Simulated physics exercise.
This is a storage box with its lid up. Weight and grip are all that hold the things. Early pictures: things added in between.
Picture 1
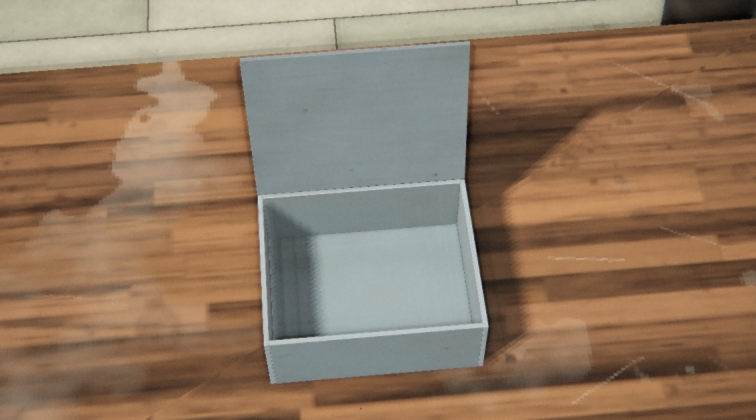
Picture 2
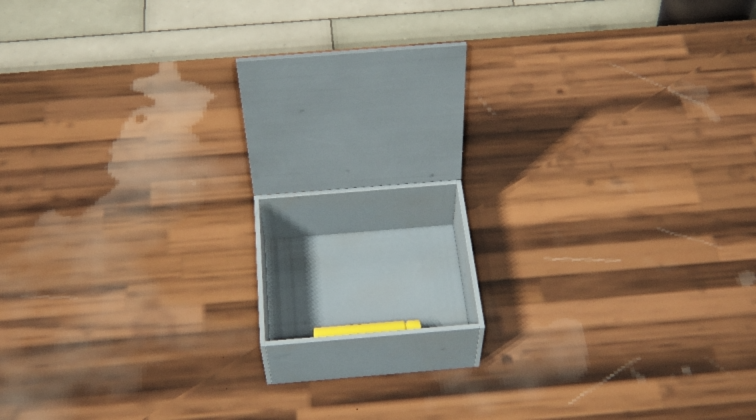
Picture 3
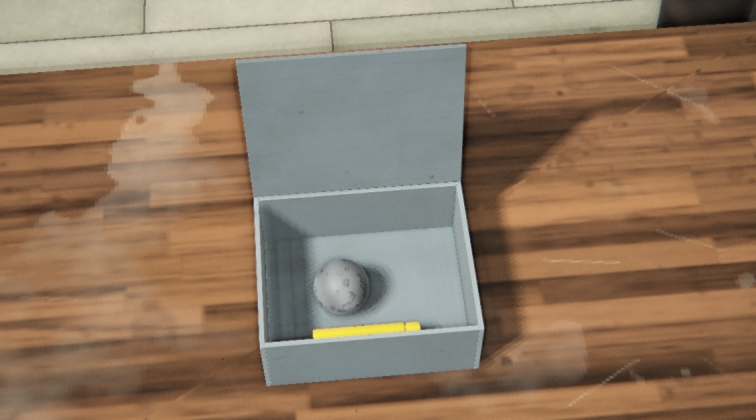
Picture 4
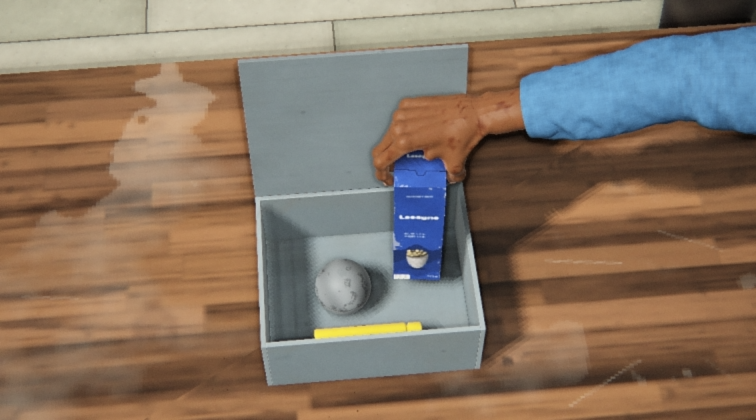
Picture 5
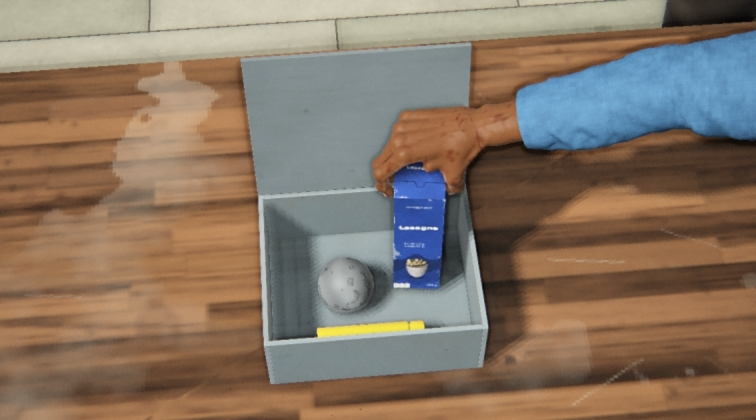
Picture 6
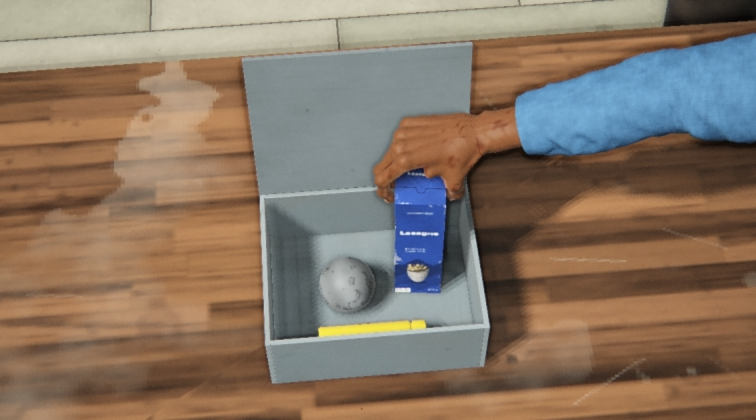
Open grey box on a wooden surface holding a yellow stick, then a grey ball, then a hand lowering a blue carton inside.
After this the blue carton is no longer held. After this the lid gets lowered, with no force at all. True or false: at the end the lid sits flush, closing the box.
False, a gap remains.
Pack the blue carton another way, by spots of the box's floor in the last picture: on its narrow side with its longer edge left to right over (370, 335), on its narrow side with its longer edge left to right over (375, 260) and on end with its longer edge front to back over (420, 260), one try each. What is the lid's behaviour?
In order: The lid fits down, then fits down, then gets blocked.
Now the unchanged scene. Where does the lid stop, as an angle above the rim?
Roughly 20°.
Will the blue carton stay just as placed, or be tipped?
As it turns out, the blue carton changes its angle.
Then, 1.30 s after the last picture, lid 78° above the rim.
Then, 2.60 s after the last picture, lid 47° above the rim; blue carton tipped 18° from how it was near (418, 252).
Then, 2.90 s after the last picture, lid 22° above the rim; blue carton tipped 48° from how it was near (422, 292).
At rest, lid 21° above the rim; tipped over in the box, blue carton; the other 2 in place. Seen from the same camera at the end, blue carton near (422, 290).
